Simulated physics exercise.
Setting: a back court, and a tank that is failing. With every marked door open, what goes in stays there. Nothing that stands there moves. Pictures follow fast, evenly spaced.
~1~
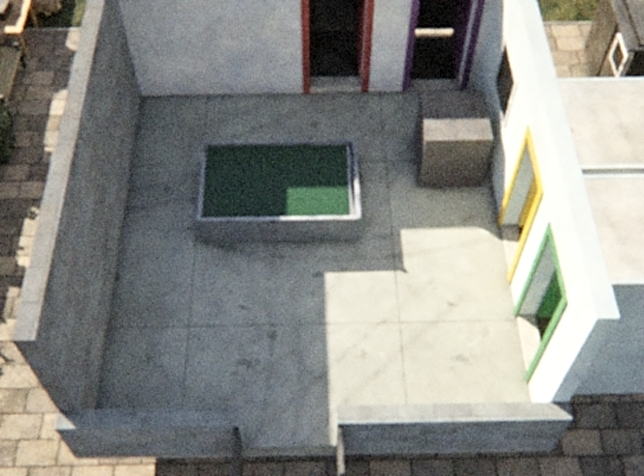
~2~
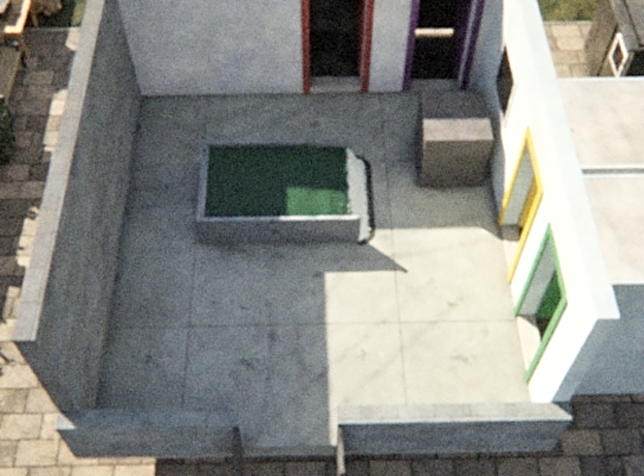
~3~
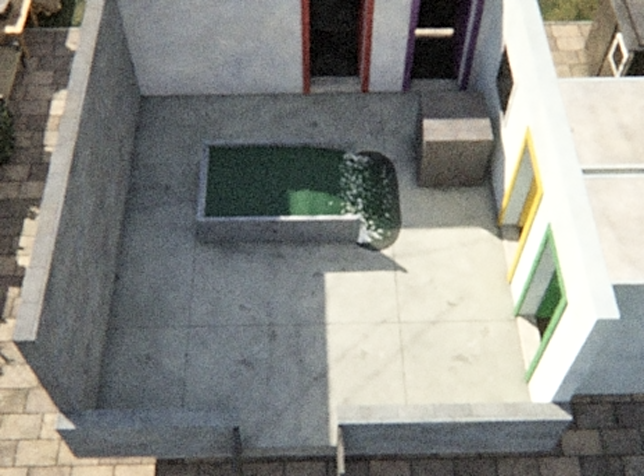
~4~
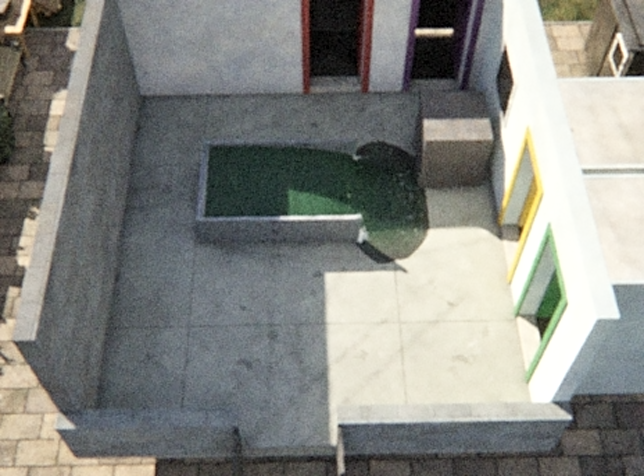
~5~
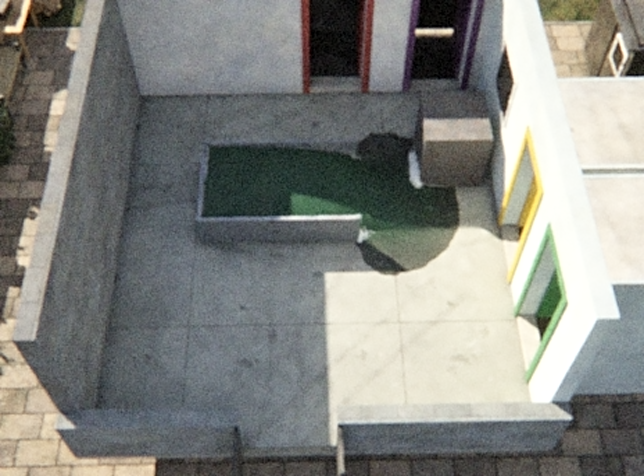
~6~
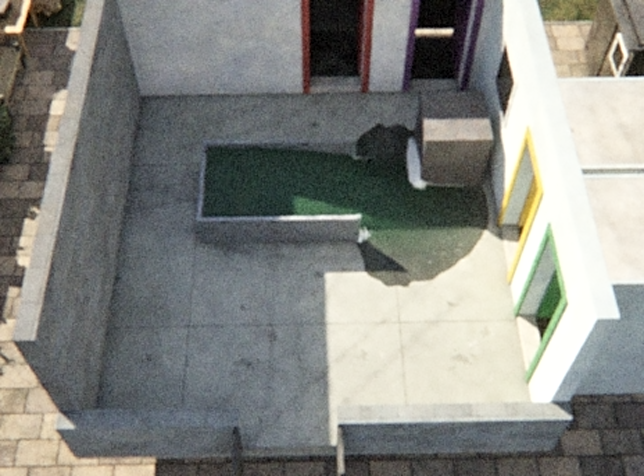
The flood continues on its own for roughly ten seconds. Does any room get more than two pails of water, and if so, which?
Result: The purple door tips over the cap there. The green door stays at or under the cap there. The red door stays at or under the cap there. The yellow door tips over the cap there.
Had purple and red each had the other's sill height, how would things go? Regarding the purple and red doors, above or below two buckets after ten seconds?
Well, the purple one remains within the limit and the red one tops the limit.
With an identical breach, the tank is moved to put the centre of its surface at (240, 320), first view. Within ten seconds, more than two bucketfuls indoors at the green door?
Green door: Past the limit.
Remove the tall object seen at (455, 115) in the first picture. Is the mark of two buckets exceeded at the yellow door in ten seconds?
In short: Yellow exceeds the limit.
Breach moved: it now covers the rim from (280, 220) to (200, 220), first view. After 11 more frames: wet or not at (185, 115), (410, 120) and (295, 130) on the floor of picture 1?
Point by point: Untouched, untouched and untouched.
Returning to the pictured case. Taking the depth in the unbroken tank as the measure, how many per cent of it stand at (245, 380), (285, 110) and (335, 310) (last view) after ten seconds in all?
First spot roughly 6 %, second 6 %, third 4 %.
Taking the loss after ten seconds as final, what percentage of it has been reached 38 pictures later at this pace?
It comes to around 85 per cent.
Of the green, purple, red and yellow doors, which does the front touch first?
Result: The yellow-painted one is first.
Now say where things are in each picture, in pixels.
In the first picture, the open tank at (280, 182) is whole and still.
In the second picture, the front is at (365, 239), out from the gap at (354, 194).
In the third picture, the front is at (377, 246), out from the gap at (354, 194).
In the fourth picture, the front is at (409, 248), out from the gap at (354, 195).
In the fifth picture, the front is at (453, 225), out from the gap at (354, 195).
In the sixth picture, the front is at (482, 215), out from the gap at (354, 195).
A moment on, water covers 20 % of the floor; the purple door not reached, the green door not reached, the red door not reached, the yellow door under two buckets in.
Next, water covers 25 % of the floor; the purple door under two buckets in, the green door wet at the sill, nothing in, the red door wet at the sill, nothing in, the yellow door over two buckets in.
Then, water covers 40 % of the floor; the purple door over two buckets in, the green door wet at the sill, nothing in, the red door wet at the sill, nothing in, the yellow door far over two buckets in.
Later, water covers 75 % of the floor; the purple door far over two buckets in, the green door under two buckets in, the red door wet at the sill, nothing in, the yellow door far over two buckets in.
In the end, water covers 95 % of the floor; the purple door far over two buckets in, the green door under two buckets in, the red door wet at the sill, nothing in, the yellow door far over two buckets in.
